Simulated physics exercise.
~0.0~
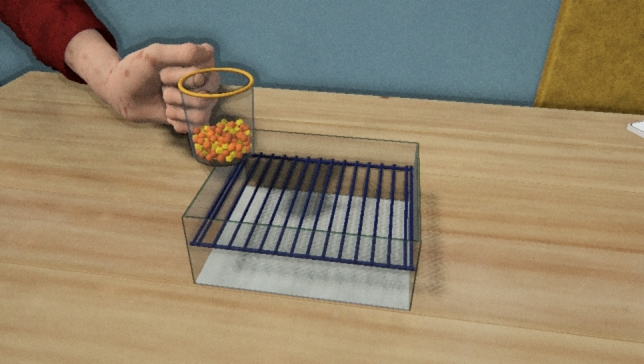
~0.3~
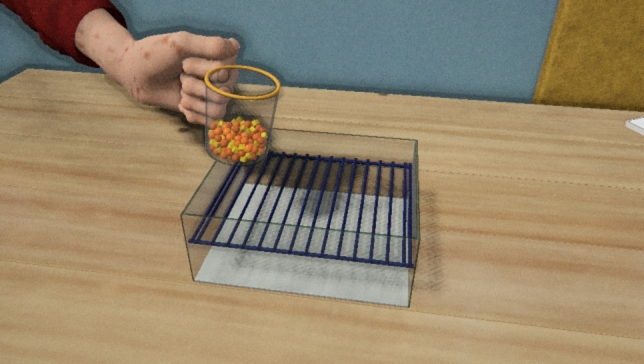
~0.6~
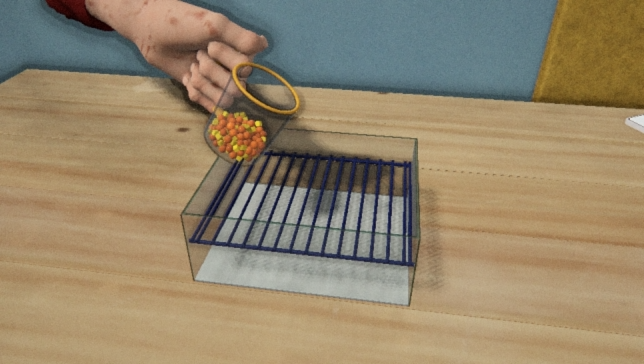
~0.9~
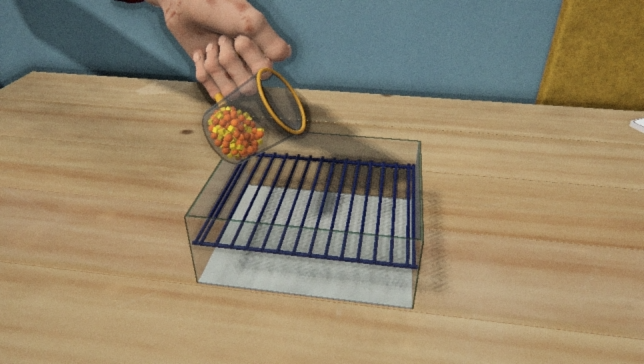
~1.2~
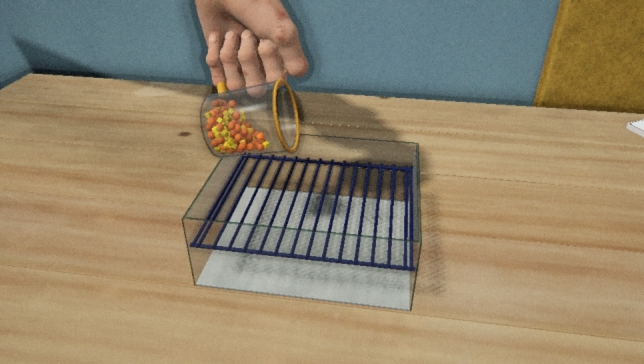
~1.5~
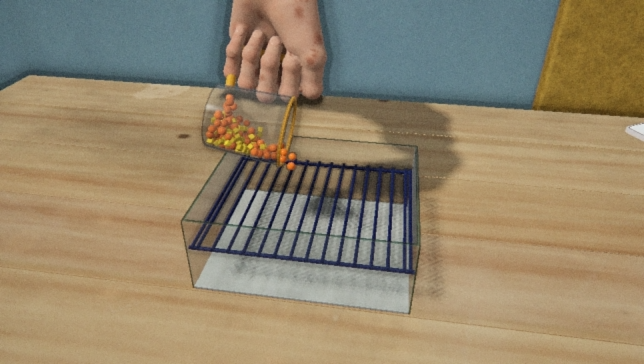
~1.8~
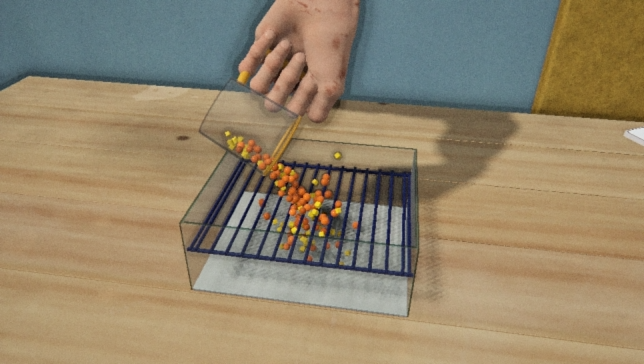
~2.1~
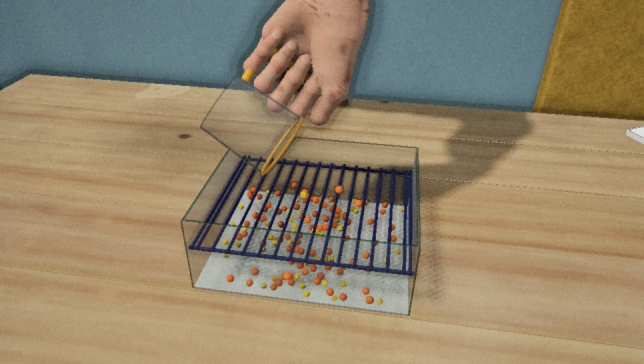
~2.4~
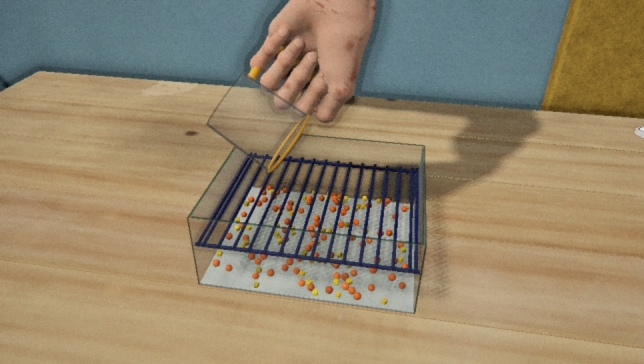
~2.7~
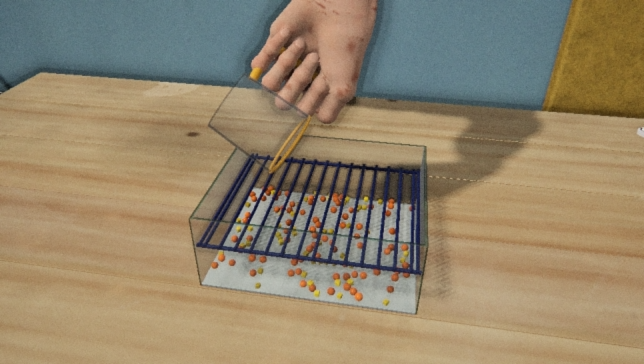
A clear cup with an orange rim, holding small orange and yellow pieces, is moved slightly right by a hand above a see-through box fitted with a dark blue wire rack. The hand tips the cup to the right until it lies on its side, and the pieces slide toward the rim. As it tilts further, they spill out in a stream onto the wires. Both colours drop between the wires and scatter over the pale floor of the box. At the end the cup is empty and still held mouth down, with all the pieces lying under the rack.
